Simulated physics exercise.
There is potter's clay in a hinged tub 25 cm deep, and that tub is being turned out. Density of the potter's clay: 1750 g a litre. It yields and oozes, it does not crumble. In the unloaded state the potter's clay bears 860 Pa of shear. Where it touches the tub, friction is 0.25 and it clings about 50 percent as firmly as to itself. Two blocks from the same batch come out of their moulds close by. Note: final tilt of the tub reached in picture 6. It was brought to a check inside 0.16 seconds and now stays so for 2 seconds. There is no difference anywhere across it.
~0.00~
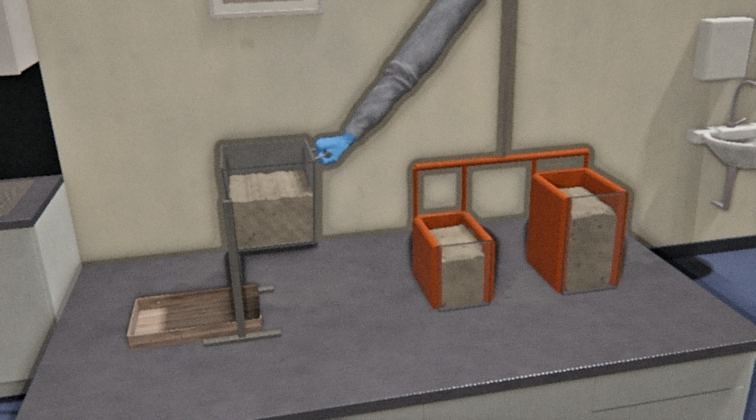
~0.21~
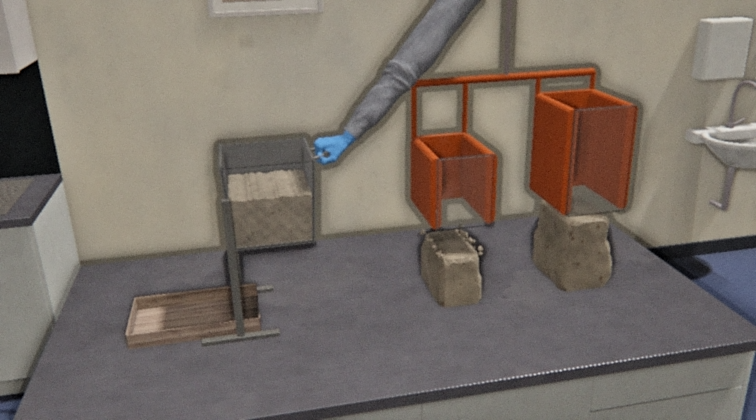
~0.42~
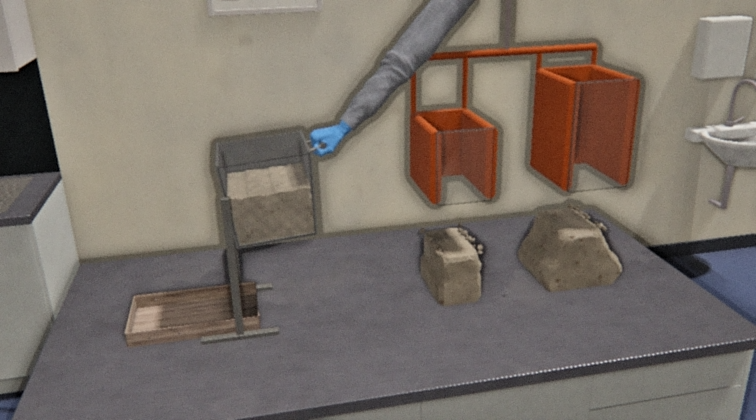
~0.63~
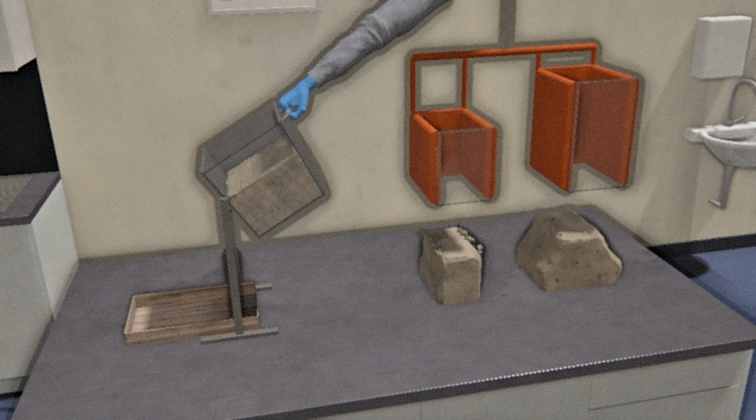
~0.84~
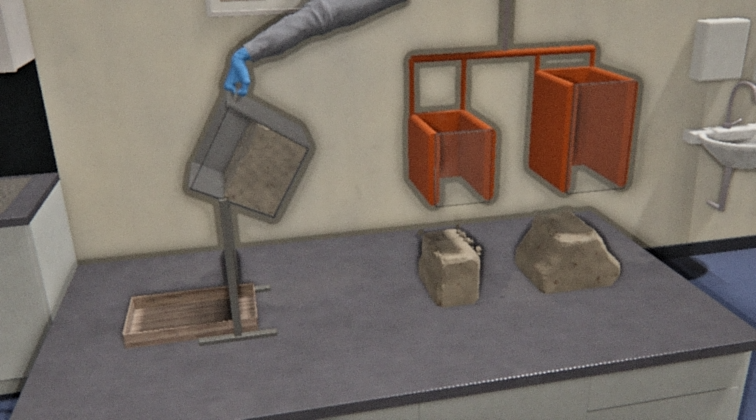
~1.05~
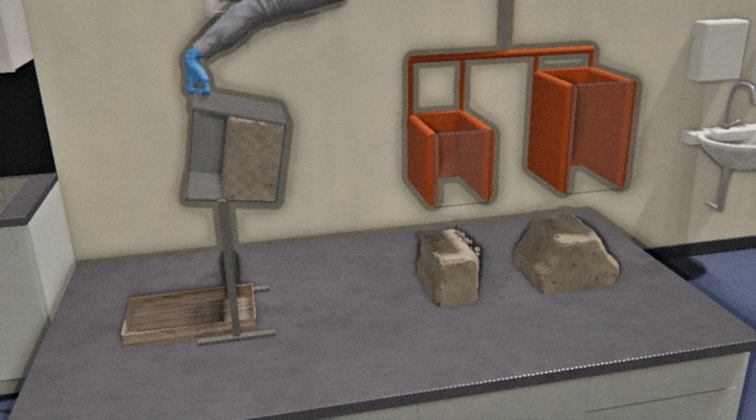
Two orange moulds on a shared frame lift straight up off two grey-brown clay blocks at the right of a dark lab bench, the smaller block keeping its shape while the taller one slumps into a low mound. A blue-gloved hand on a grey-sleeved arm then swings a grey tub of clay over leftward on its stand, above a wooden tray. The slightly raised view stays still, showing cream walls and a sink.
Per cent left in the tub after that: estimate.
Roughly 100 percent.
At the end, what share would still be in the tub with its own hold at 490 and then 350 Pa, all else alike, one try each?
Expect about 100 in a hundred, then about 80 in a hundred.
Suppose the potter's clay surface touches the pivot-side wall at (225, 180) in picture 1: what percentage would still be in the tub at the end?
I'd put it close to 100 in a hundred.
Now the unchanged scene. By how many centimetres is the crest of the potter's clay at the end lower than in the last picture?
The top ends up some 0 cm below its level in the last picture.
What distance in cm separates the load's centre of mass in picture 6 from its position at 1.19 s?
Something like 0 cm, give or take.
After 1.19 s, the tub is at 79 degrees and holds 100 %.
After 1.36 s, the tub is at 79 degrees and holds 100 %.
After 1.53 s, the tub is at 79 degrees and holds 100 %.
After 1.70 s, the tub is at 79 degrees and holds 100 %.
After 3.05 s, the tub is at 79 degrees and holds 100 %.
